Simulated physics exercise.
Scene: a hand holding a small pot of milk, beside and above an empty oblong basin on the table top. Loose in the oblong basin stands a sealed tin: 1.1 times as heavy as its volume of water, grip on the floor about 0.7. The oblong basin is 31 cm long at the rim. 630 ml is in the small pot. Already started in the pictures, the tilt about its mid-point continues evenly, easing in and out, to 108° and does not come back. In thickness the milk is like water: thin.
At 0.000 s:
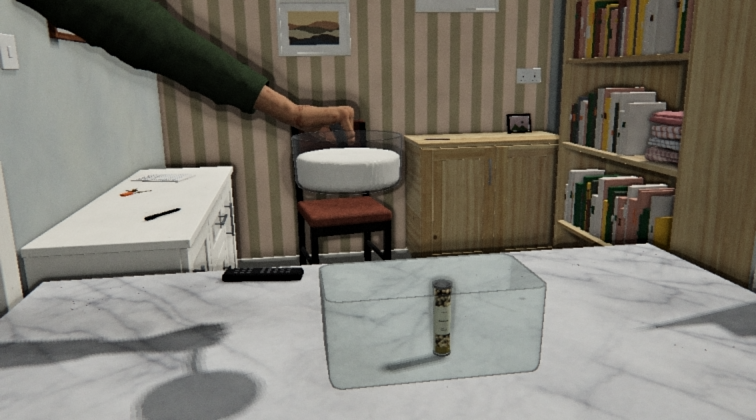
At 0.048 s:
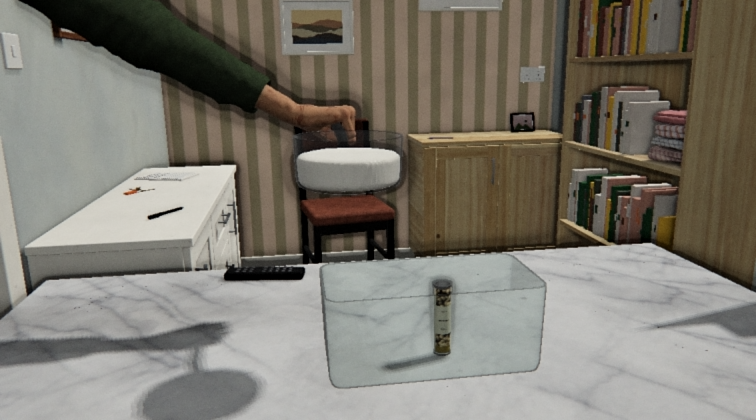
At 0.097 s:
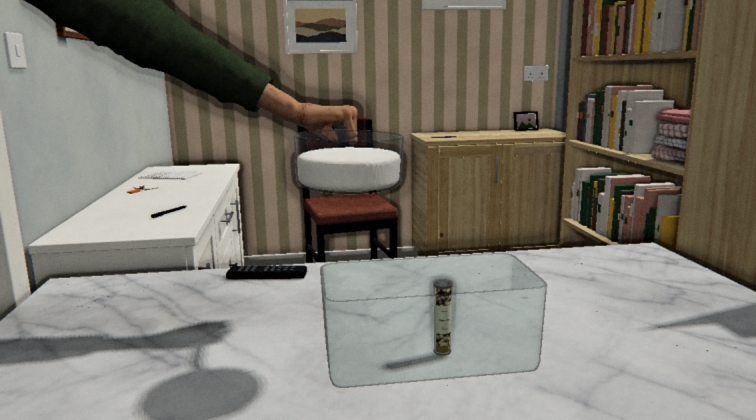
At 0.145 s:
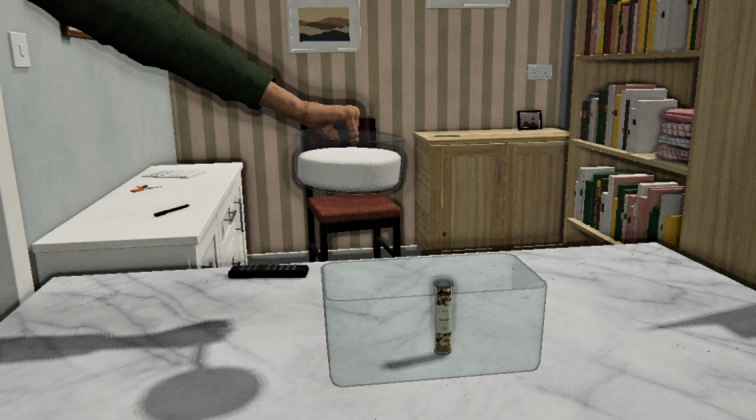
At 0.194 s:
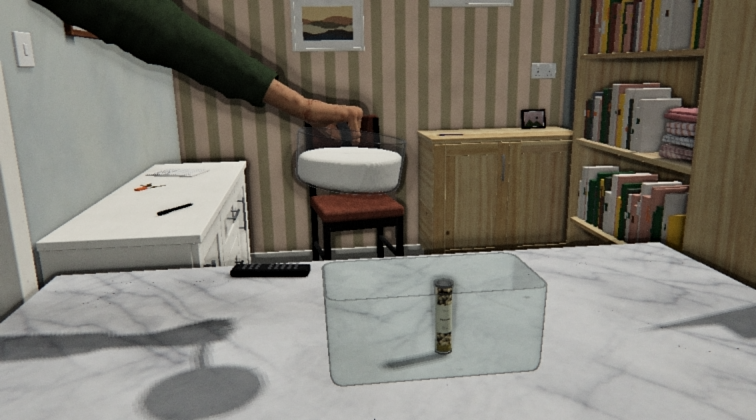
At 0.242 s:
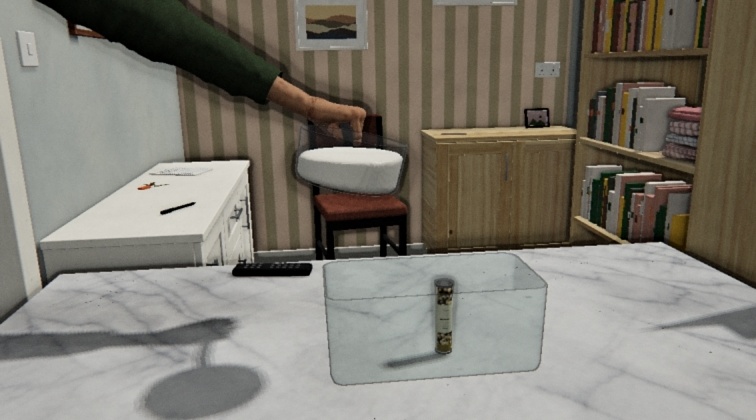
A hand held a small, round white pot beside and above a clear oblong basin with a little tin in it, and slowly tilted the pot slightly to the right.
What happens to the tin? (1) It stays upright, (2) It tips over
Option 1: It stays upright.
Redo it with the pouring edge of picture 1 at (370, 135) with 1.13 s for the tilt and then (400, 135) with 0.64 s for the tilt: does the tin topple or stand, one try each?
Run one: It does not tip. Run two: It tumbles.
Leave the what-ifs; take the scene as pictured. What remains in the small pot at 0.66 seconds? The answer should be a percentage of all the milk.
Still held: Roughly 56 % of the total.
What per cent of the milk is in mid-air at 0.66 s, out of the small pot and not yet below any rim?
Some 36 % is the figure.
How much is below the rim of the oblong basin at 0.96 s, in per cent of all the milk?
Some 76 percent.
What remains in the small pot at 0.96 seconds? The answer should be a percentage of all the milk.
Near 10 percent, more or less.
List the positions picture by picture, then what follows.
Tilt 0°; pouring edge (400, 135); surface from (296, 157) to (398, 153); the oblong basin's rim runs from (322, 284) to (528, 270); the tin's top is at (442, 288), in the first picture.
Tilt 0°; pouring edge (401, 136); surface from (297, 157) to (398, 153), in the second picture.
Tilt 2°; pouring edge (402, 137); surface from (298, 156) to (399, 153), in the third picture.
Tilt 4°; pouring edge (403, 139); surface from (298, 156) to (399, 154), in the fourth picture.
Tilt 8°; pouring edge (405, 142); surface from (299, 155) to (401, 154), in the fifth picture.
Tilt 12°; pouring edge (406, 146); surface from (299, 155) to (401, 154), in the sixth picture.
After 0.66 s the tilt is 68° and 57 per cent is still to pour; the tin stands where it began.
After 0.96 s the tilt is 102° and 9 per cent is still to pour; the tin stands where it began.
After 1.28 s the tilt is 108° and 0 per cent is still to pour; the tin stands where it began.
After 1.63 s the tilt is 108° and 0 per cent is still to pour; the tin stands 1 cm from where it began.
In the end the tin stands where it began.
